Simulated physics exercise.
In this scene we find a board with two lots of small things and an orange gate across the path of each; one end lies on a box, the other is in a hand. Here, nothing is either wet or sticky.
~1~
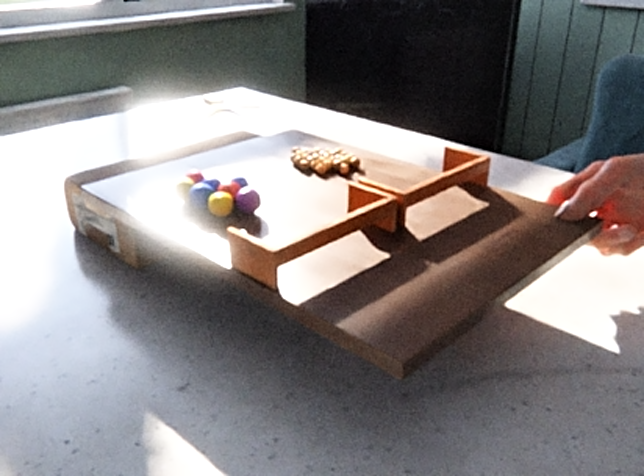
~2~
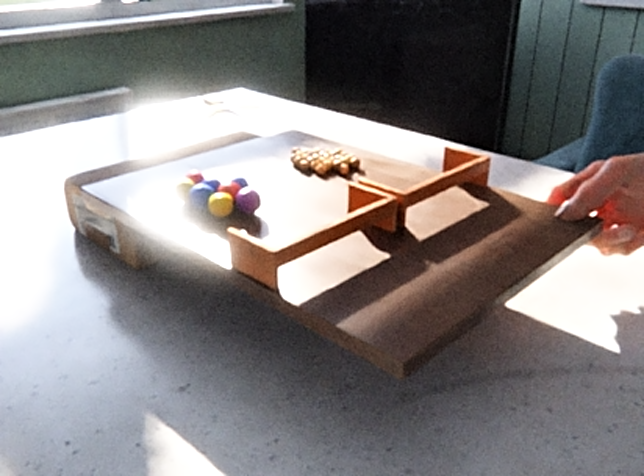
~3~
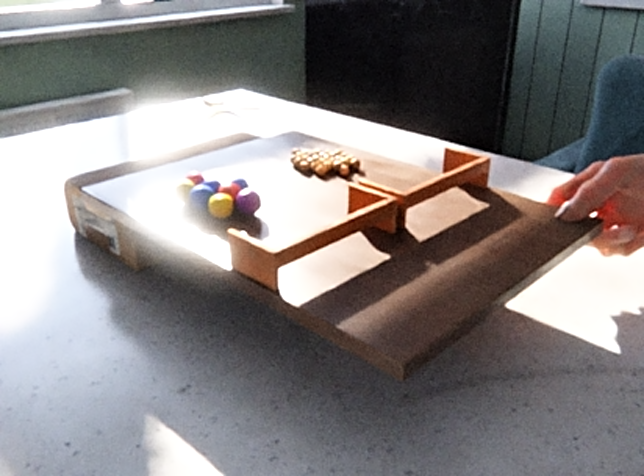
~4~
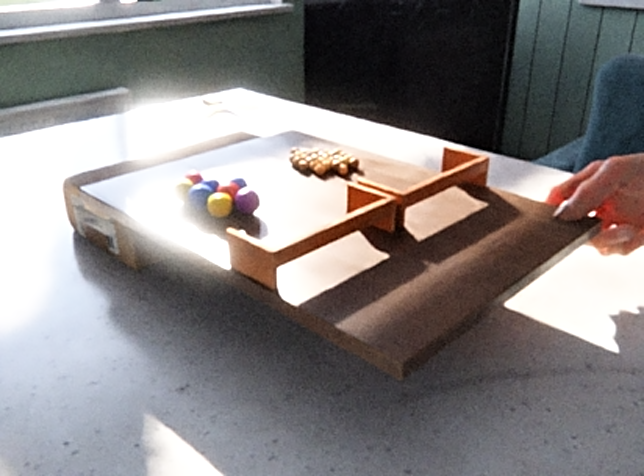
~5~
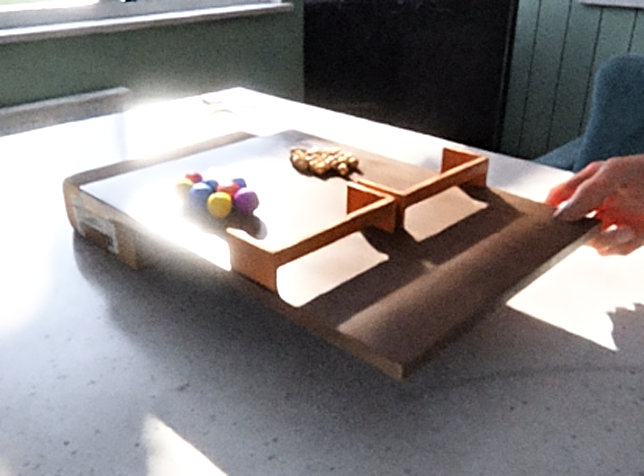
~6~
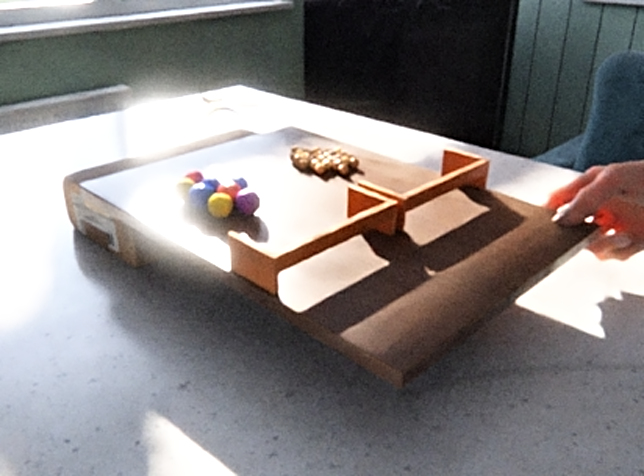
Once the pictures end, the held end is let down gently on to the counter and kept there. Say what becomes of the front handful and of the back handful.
As I see it, watch the front handful stay trapped once it tips; watch the back handful keep going once it tips.
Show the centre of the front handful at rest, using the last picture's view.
Looks like it settles around (325, 278).
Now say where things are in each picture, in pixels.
Held end of the board (399, 357), level; box (198, 188), low, a small part of the board's length; front handful (212, 188), a few gumballs; back handful (317, 159), some round wooden beads; front gate (338, 230), its slot lower than a piece; back gate (447, 181), its slot higher than a piece, in the first frame.
Held end of the board (400, 357), level; back handful (317, 159), in the second frame.
Held end of the board (400, 358), level; front handful (212, 189), in the third frame.
Held end of the board (399, 357), level; back handful (316, 160), in the fourth frame.
Held end of the board (399, 358), level; front handful (211, 188), in the fifth frame.
Held end of the board (398, 365), down by 2°; box (197, 187); front handful (212, 188), not moving; back handful (316, 158), not moving; front gate (338, 235); back gate (447, 184), in the sixth frame.
Then, 0.42 s later than the last frame, board sloping at 8°; front handful on its way down; back handful on its way down.
Then, 0.78 s later than the last frame, board resting at 11°; front handful has reached its gate; back handful the larger part past its gate.
Then, 1.09 s later than the last frame, board resting at 11°; front handful has reached its gate; back handful every one past its gate.
When it is over, board resting at 11°; front handful gathered behind its gate; back handful every one past its gate.
